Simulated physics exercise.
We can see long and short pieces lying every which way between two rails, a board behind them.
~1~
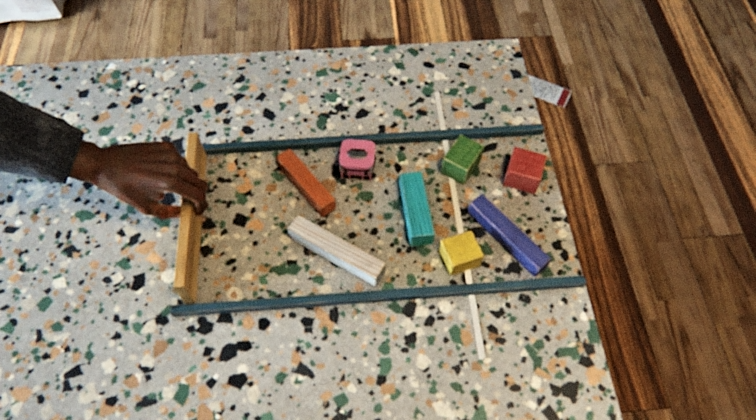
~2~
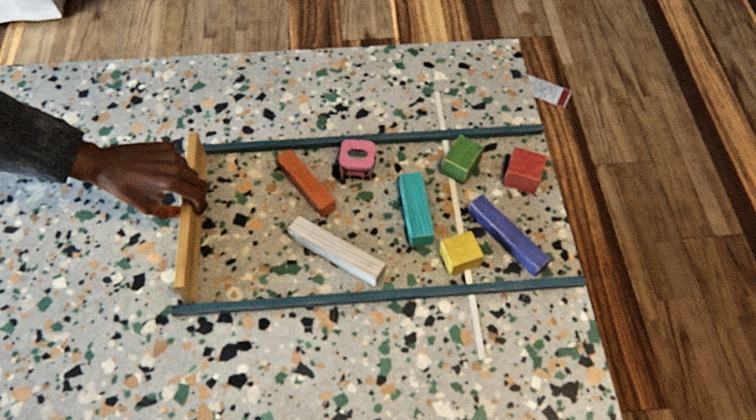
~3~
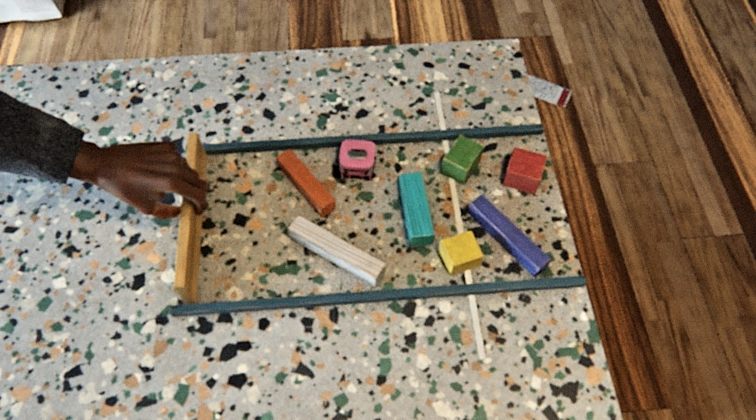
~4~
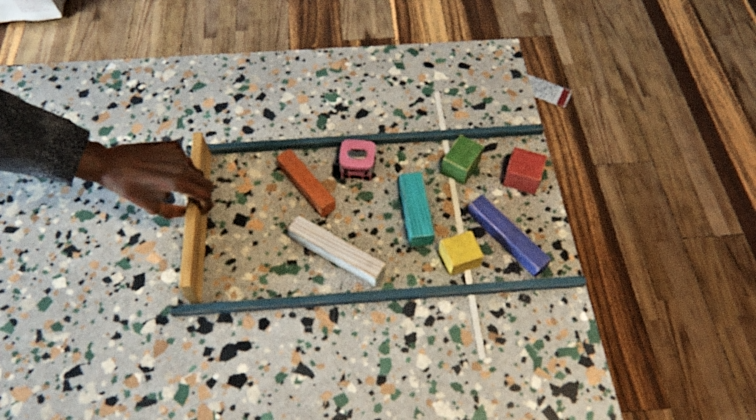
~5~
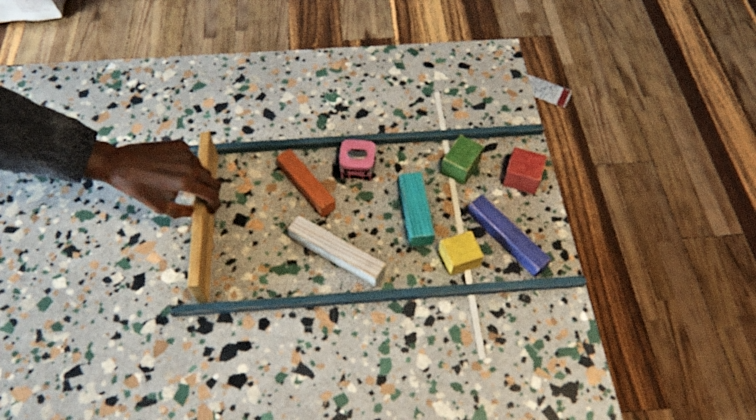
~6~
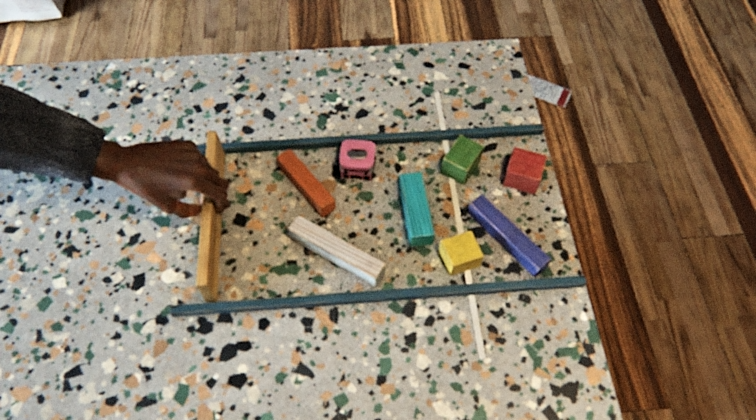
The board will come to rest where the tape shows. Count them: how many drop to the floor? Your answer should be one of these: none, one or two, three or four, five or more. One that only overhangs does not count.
The count is none.
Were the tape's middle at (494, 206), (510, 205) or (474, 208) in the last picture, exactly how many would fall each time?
Those tries give 2, 4 and 0.
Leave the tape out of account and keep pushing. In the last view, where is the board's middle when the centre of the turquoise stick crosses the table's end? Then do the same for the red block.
The turquoise stick gives roughly (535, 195), the red block roughly (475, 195).
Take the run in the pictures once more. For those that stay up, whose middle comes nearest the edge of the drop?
The red block.
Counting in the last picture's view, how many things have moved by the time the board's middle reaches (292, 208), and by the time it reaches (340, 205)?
First 2, then 3.
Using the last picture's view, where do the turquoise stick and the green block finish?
Near (492, 190) and (513, 159).
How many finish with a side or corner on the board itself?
That would be 2 of them.
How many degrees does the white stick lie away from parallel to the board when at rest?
I'd put it at about 45°.
Soon after, none off yet; red block at rest near (525, 171); blue bar at rest near (508, 235); green block at rest near (462, 160).
In the end, the number that fall off is zero.
